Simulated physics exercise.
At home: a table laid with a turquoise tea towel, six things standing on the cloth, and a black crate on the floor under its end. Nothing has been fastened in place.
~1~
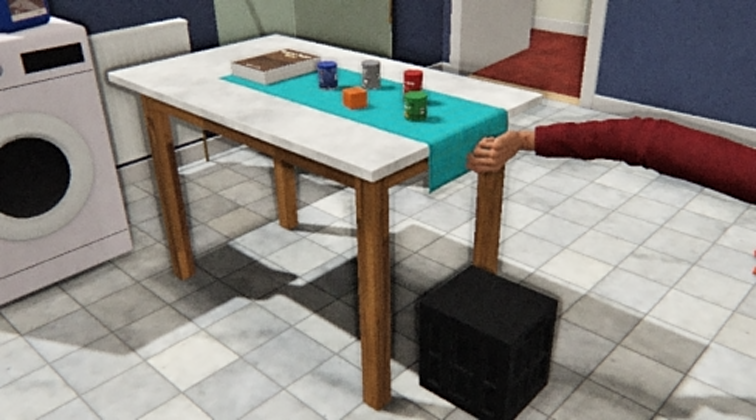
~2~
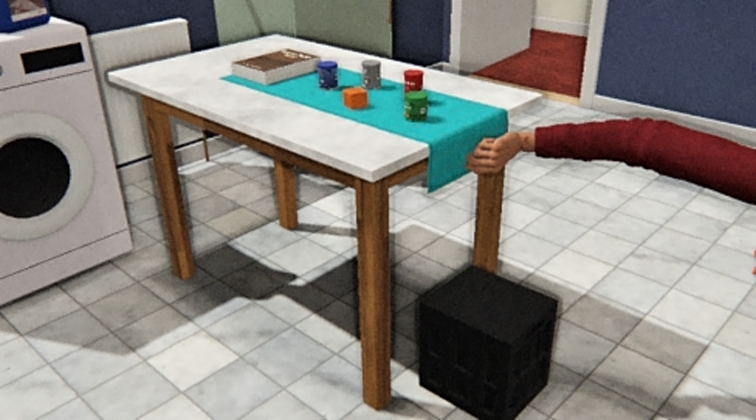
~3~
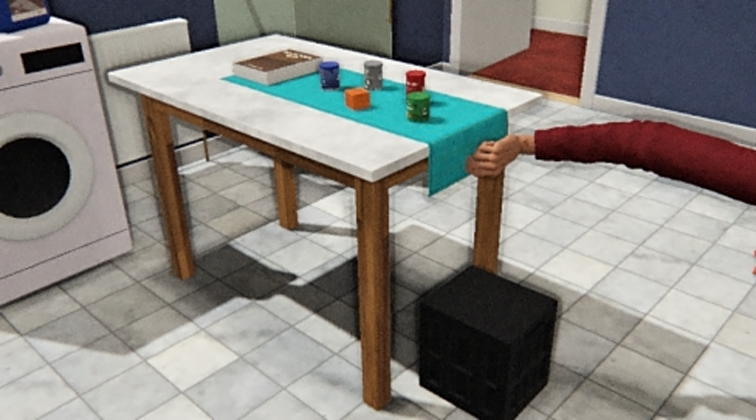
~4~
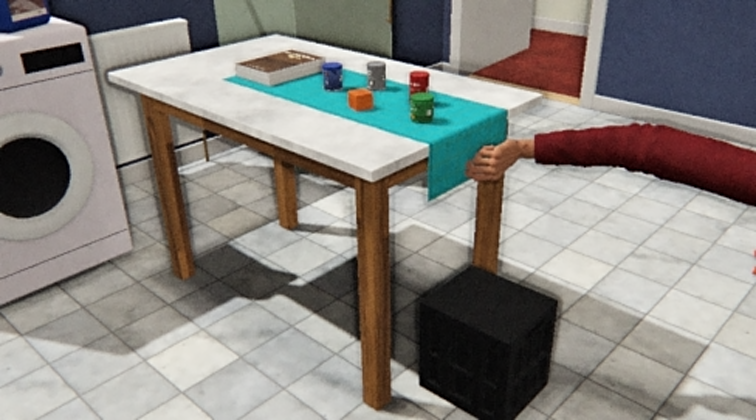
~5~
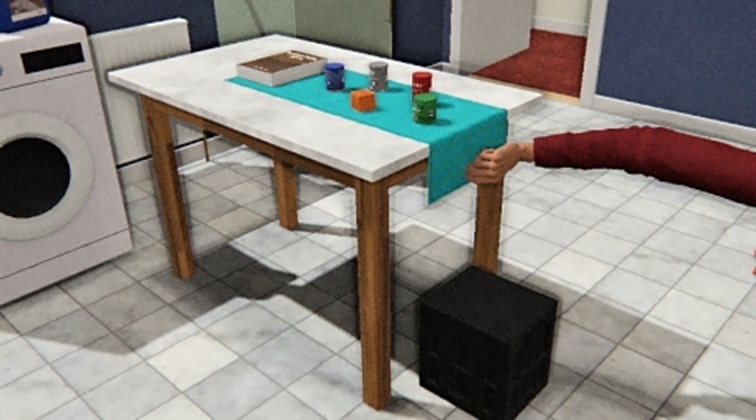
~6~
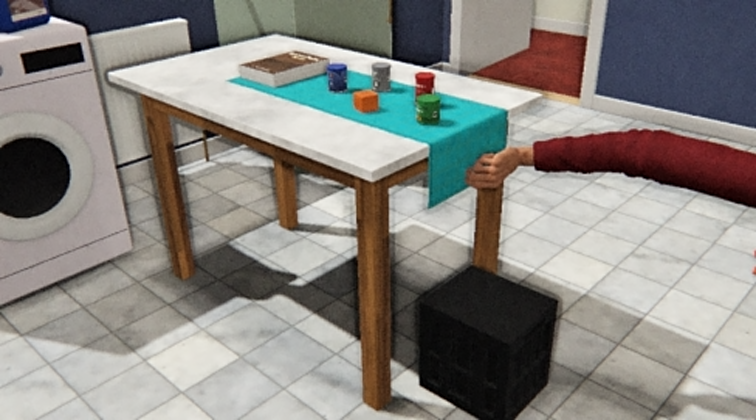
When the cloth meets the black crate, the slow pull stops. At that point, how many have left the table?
Count them up and you get three things gone over the edge.
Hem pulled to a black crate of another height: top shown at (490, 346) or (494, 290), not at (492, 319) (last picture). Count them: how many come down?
The tally is 4 and 2.
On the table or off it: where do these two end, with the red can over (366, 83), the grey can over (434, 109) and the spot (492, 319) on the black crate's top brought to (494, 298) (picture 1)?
The red can stays put; the grey can is lost.
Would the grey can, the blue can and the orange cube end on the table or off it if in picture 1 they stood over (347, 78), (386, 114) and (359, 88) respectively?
Short version: Grey can stays, blue can drops, orange cube stays.
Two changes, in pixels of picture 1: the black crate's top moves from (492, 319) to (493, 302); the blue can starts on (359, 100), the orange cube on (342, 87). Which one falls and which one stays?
Note: Blue can kept on top; orange cube kept on top.
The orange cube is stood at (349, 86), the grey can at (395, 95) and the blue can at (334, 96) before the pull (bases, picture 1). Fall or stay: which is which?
In the end the orange cube is still up there, the grey can is no longer up there and the blue can is still up there.
A little later, hem near (468, 230); green pot gone.
Next, hem near (467, 269); green pot and red can gone.
When it is over, hem on the crate; green pot, red can and orange cube gone. The table loses three.
